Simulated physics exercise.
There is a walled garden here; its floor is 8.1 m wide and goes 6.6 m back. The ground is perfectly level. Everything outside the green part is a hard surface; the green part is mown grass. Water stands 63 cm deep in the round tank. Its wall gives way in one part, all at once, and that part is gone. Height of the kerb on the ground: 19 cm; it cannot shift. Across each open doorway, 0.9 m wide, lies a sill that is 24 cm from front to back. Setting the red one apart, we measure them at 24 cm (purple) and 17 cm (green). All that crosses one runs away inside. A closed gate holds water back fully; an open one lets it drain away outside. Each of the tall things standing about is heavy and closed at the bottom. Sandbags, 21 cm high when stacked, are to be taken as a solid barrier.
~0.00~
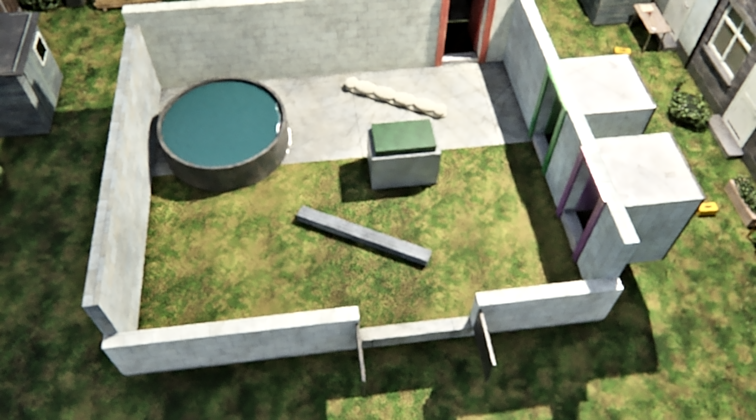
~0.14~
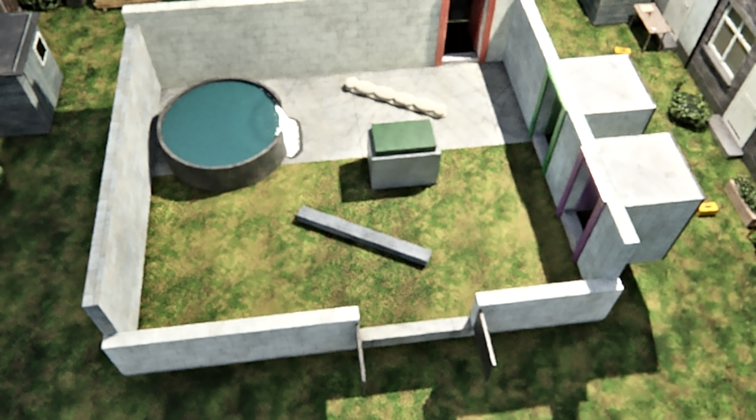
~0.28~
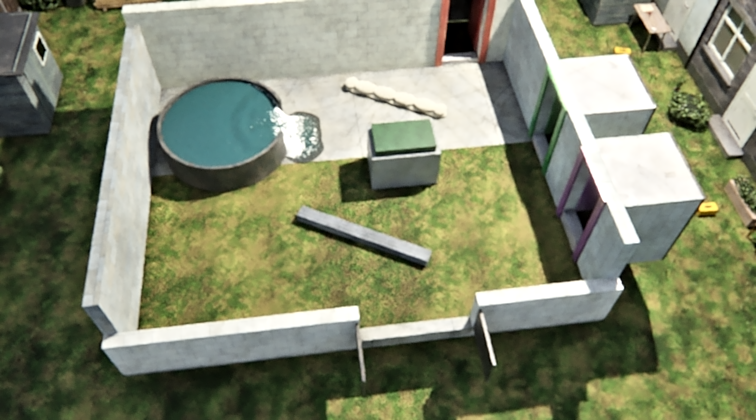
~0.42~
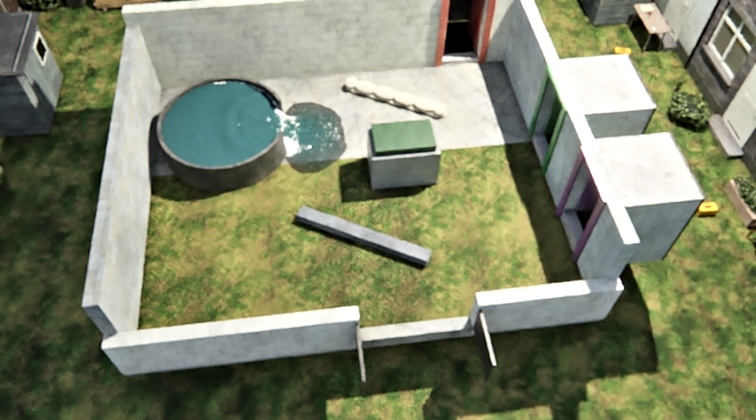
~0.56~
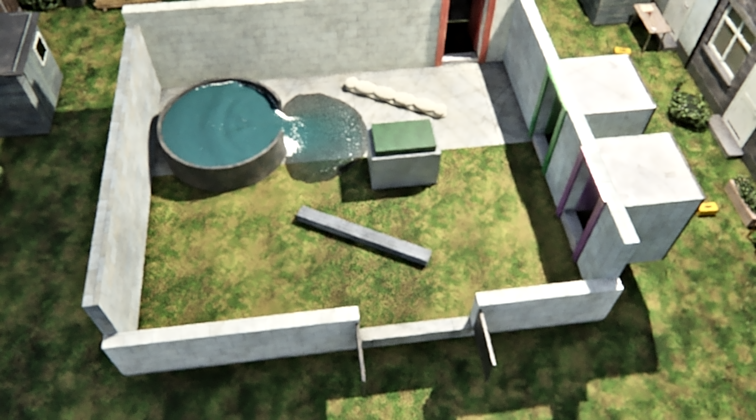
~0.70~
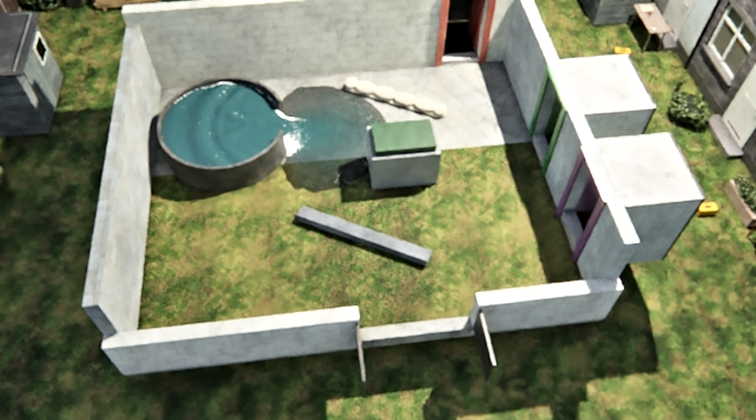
Water pours from the right side of a round grey tank in a pale-walled garden, seen from high above by a still camera. The tank stands at the back left, with a green-topped block, a knobbly pale kerb and a long grey beam to its right, and red, green and purple doorways beyond. White froth bursts out first, then a dark sheet spreads rightward over the paving towards the block and kerb, while ripples cross the teal water.
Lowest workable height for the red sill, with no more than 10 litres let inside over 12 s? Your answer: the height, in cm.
I would say 8 cm.
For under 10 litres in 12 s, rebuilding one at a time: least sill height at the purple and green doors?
You'd want some 6.5 cm at purple and some 18 cm at green.
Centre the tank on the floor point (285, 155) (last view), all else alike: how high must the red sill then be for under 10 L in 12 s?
With that change, some 9.5 centimetres.
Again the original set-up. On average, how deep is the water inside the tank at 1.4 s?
The mean depth is roughly 49 cm.
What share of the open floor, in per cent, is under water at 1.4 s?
Wet: Close to 15 %.
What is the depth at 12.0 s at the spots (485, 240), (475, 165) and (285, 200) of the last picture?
That's 8, 7 and 4 cm, in the order given.
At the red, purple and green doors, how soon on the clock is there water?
Red: 3.2 s; purple: 3.6 s; green: 2.2 s.
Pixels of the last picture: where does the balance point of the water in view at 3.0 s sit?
Around (301, 142).
After 1.4 s water covers 15 % of the floor, deepest (34 cm) near (291, 138); it has not reached the red door.
After 3.0 s water covers 35 % of the floor, deepest (24 cm) near (525, 141); it has not reached the red door.
After 12.0 s water covers 85 % of the floor, deepest (10 cm) near (525, 141); 8 cm at the red door, 0 litres in over its 14 cm sill.
At the red door as built, the water arrived by 3.3 s and peaked near 10 cm at 4.6 s.
With a sill of 6.5 cm, 25 litres would have come in within the 12 s; with 9 cm, 4 litres. So under 10 litres takes about 8 cm.
